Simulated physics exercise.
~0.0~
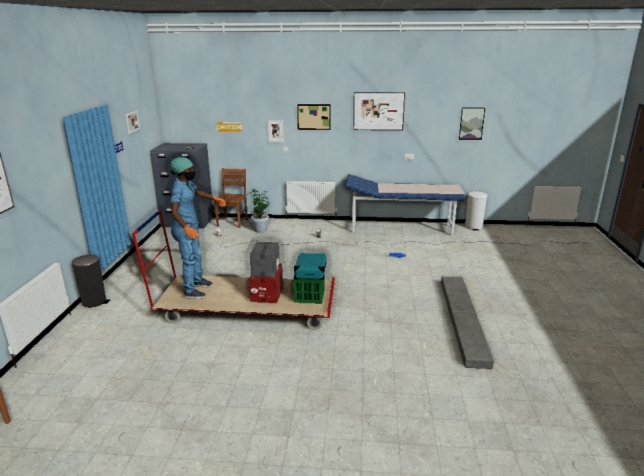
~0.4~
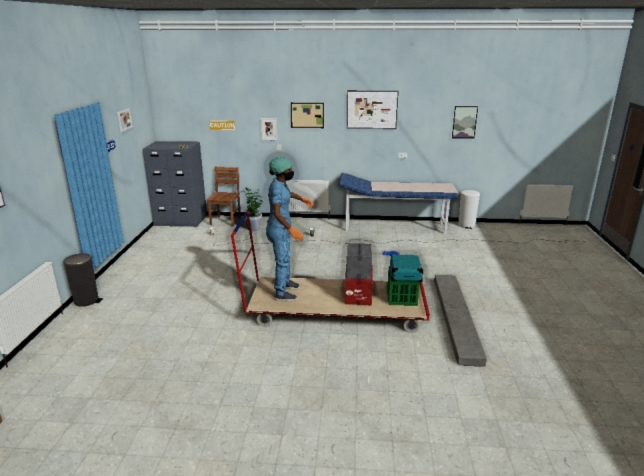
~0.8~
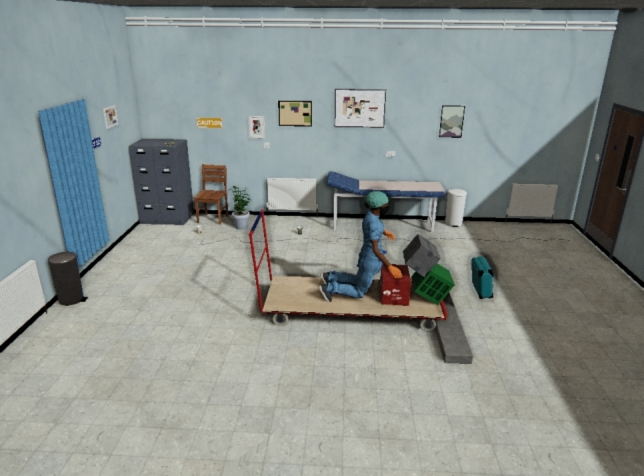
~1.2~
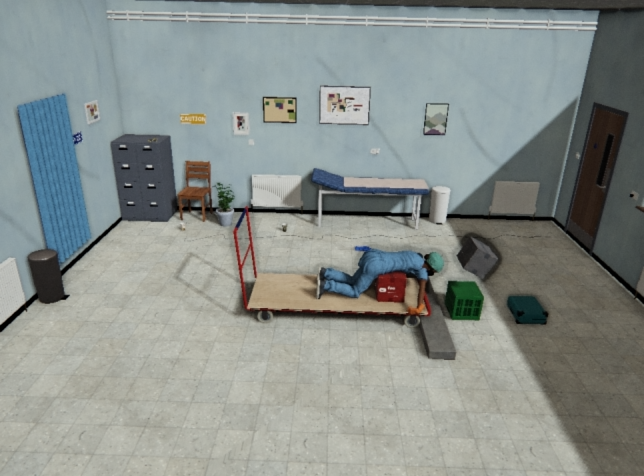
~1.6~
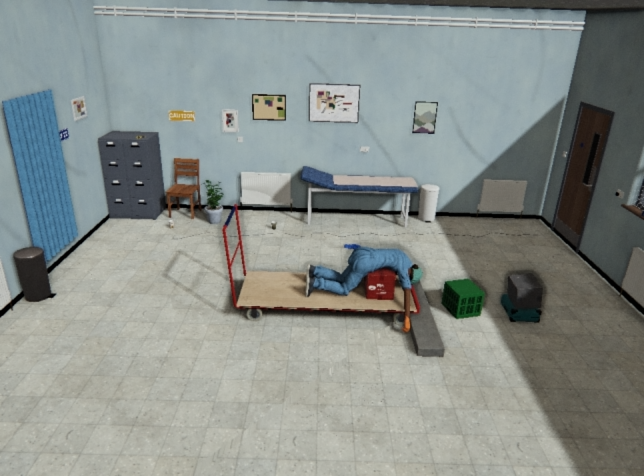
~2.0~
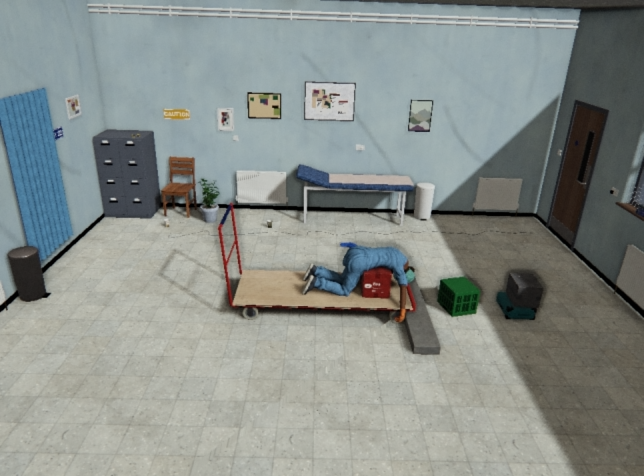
A person riding a flat cart pitches over the red box as three containers tumble off.
